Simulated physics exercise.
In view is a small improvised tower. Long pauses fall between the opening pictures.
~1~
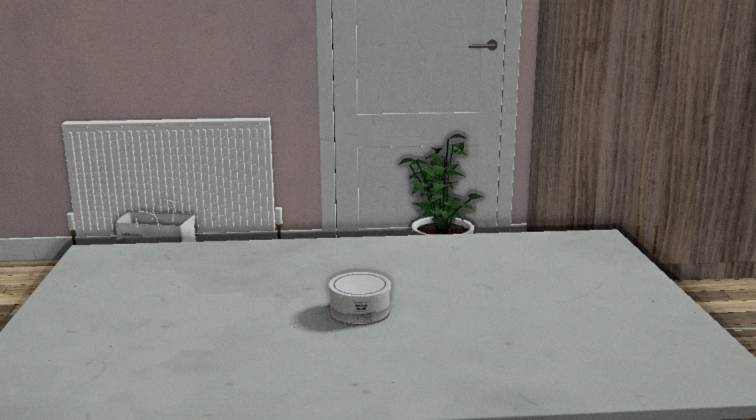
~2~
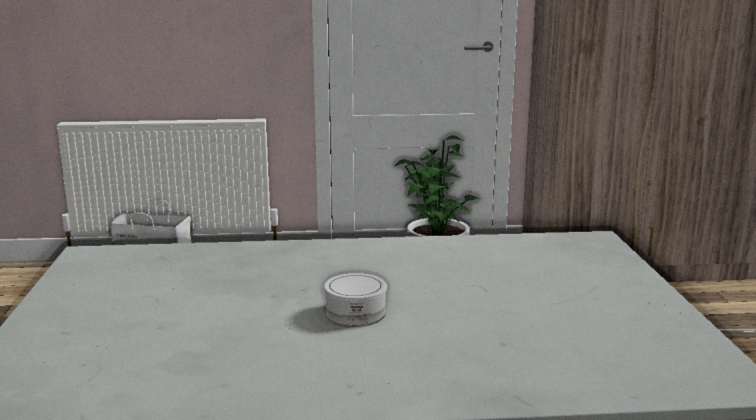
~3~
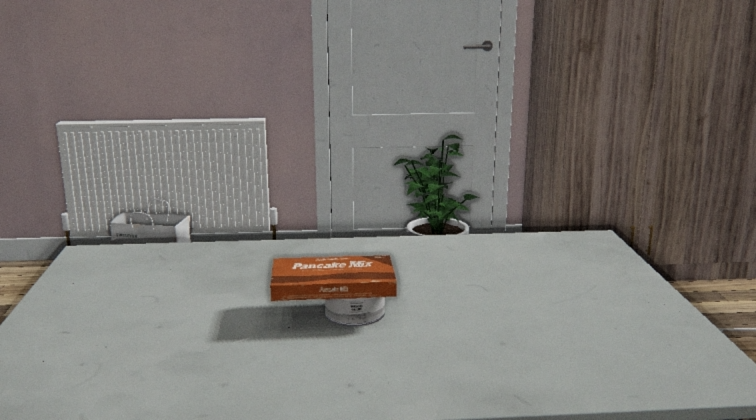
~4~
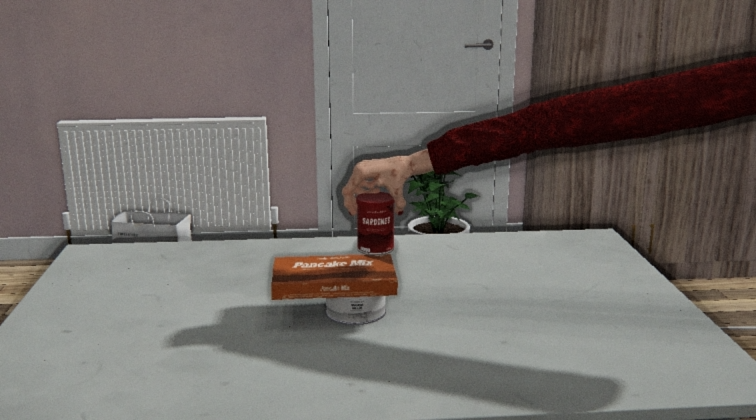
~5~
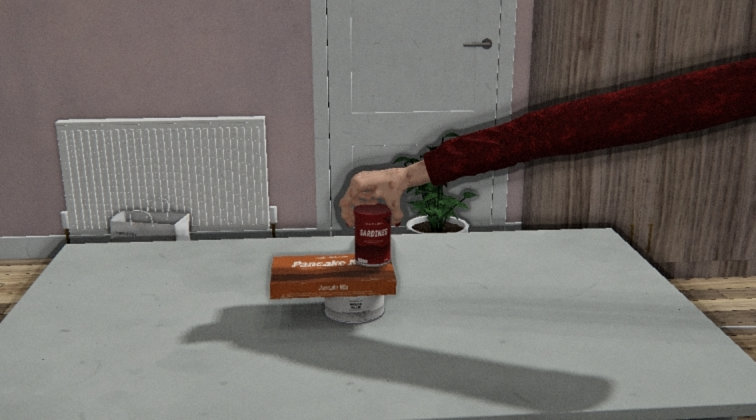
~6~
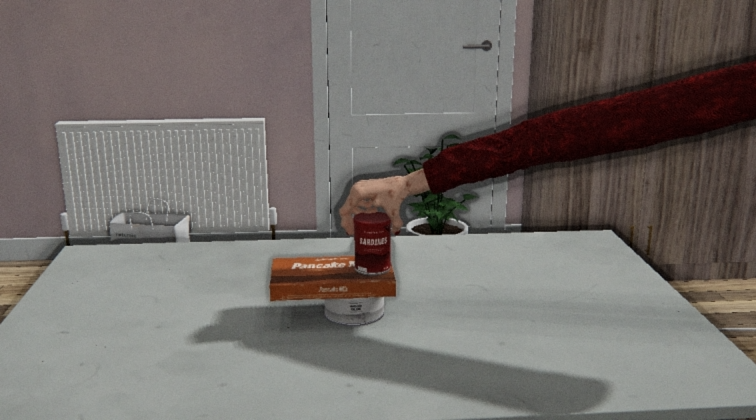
An orange pancake mix box appears on top of a small white tub on a pale grey table, seen from slightly above and in front. Behind stand a white radiator, a paper bag, a grey door, a potted plant and wood panelling. From the right, a red-sleeved arm lowers a red tin onto the box's right side and keeps holding it, while the camera stays almost still.
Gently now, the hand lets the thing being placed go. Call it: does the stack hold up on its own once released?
Holds up.
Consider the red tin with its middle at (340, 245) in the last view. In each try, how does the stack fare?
After that, it remains intact.
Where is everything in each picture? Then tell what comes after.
In the first frame, the last thing is not in view yet; white tub (360, 298).
In the second frame, the last thing is not in view yet; white tub (355, 299).
In the third frame, the last thing is not in view yet; white tub (355, 299).
The fourth frame shows still above its spot; red tin (376, 223); white tub (356, 297).
The fifth frame shows still above its spot; red tin (373, 235); white tub (355, 297).
The sixth frame shows set down, still held; red tin (373, 243); white tub (354, 298).
Then, 0.50 s past the last view, nothing moves.
Then, 1.10 s past the last view, red tin resting near (373, 244).
Finally, all 3 still in place. Final places as the last picture's camera would see them, red tin near (374, 244). The stack holds.
